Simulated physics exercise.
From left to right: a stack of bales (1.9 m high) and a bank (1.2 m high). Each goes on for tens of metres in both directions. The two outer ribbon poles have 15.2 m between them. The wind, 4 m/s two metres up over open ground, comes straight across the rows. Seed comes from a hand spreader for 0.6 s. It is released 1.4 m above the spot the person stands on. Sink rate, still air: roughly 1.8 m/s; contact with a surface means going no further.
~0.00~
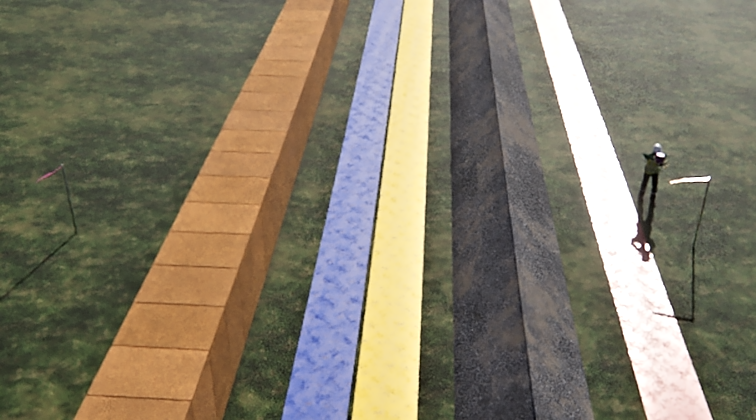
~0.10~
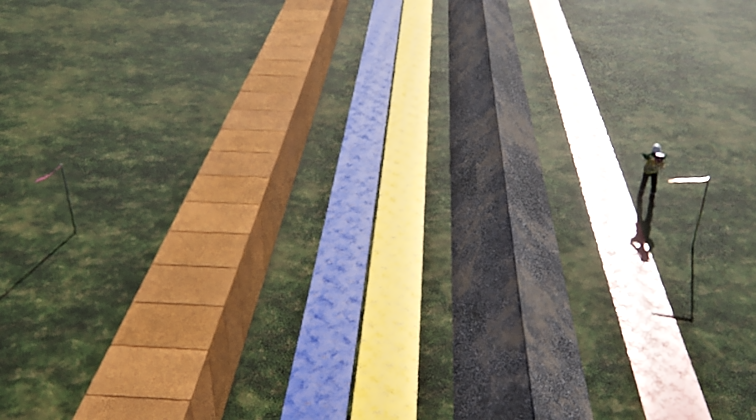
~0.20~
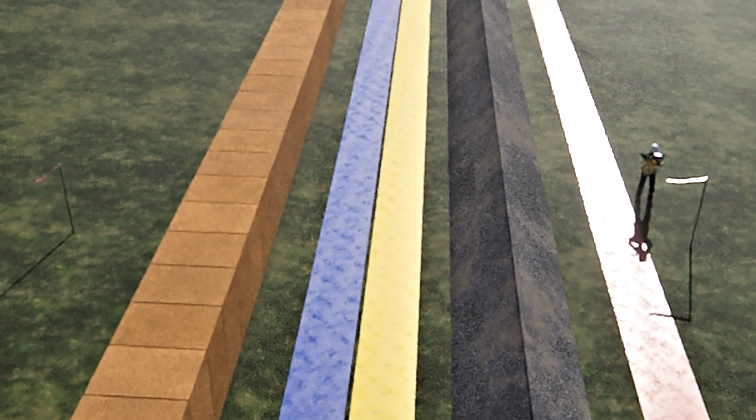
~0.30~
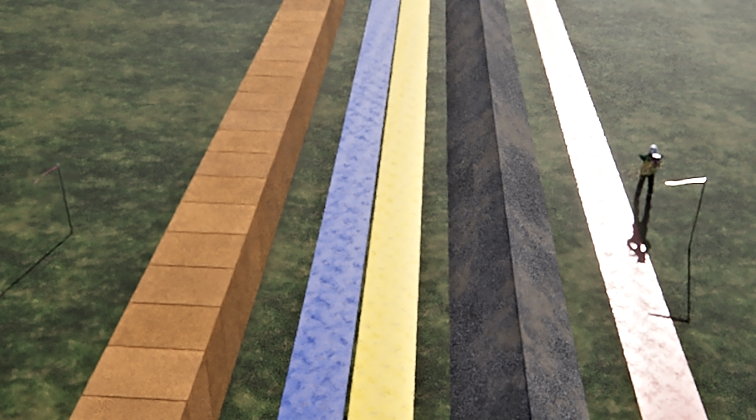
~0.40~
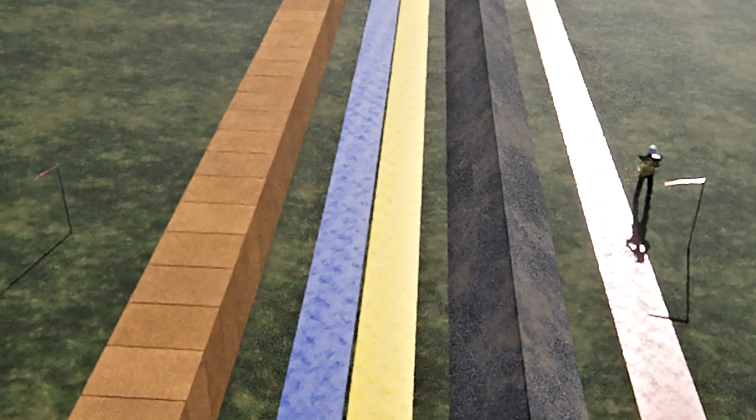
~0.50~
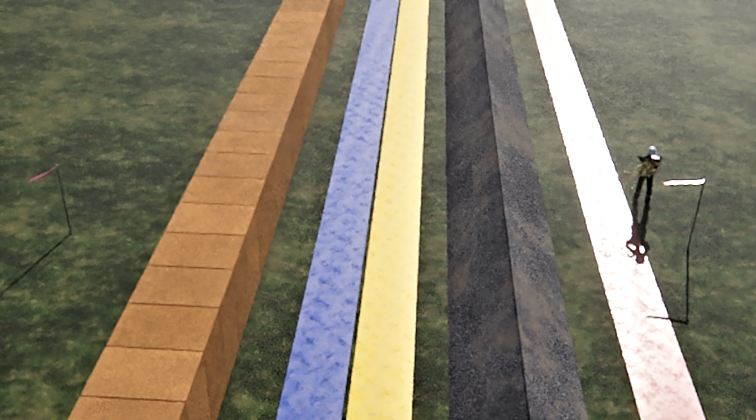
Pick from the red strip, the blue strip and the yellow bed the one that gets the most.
It is the red one that gets the most.
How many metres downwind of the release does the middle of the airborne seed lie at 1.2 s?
That distance is some 2.0 m.
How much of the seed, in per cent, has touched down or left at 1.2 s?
About 35 %.
After 1.2 s, 0 % lies on the yellow bed, 17 % on the red strip and 0 % on the blue strip; 35 % has touched down or left; the middle of what still flies is 0.5 m above the low ground, near (578, 195).
After 2.0 s, 0 % lies on the yellow bed, 22 % on the red strip and 0 % on the blue strip; 96 % has touched down or left.
After 3.5 s, 0 % lies on the yellow bed, 22 % on the red strip and 0 % on the blue strip; 99 % has touched down or left.
After 8.0 s, 0 % lies on the yellow bed, 22 % on the red strip and 0 % on the blue strip; 100 % has touched down or left.
After 45.0 s, 0 % lies on the yellow bed, 22 % on the red strip and 0 % on the blue strip; 100 % has touched down or left.
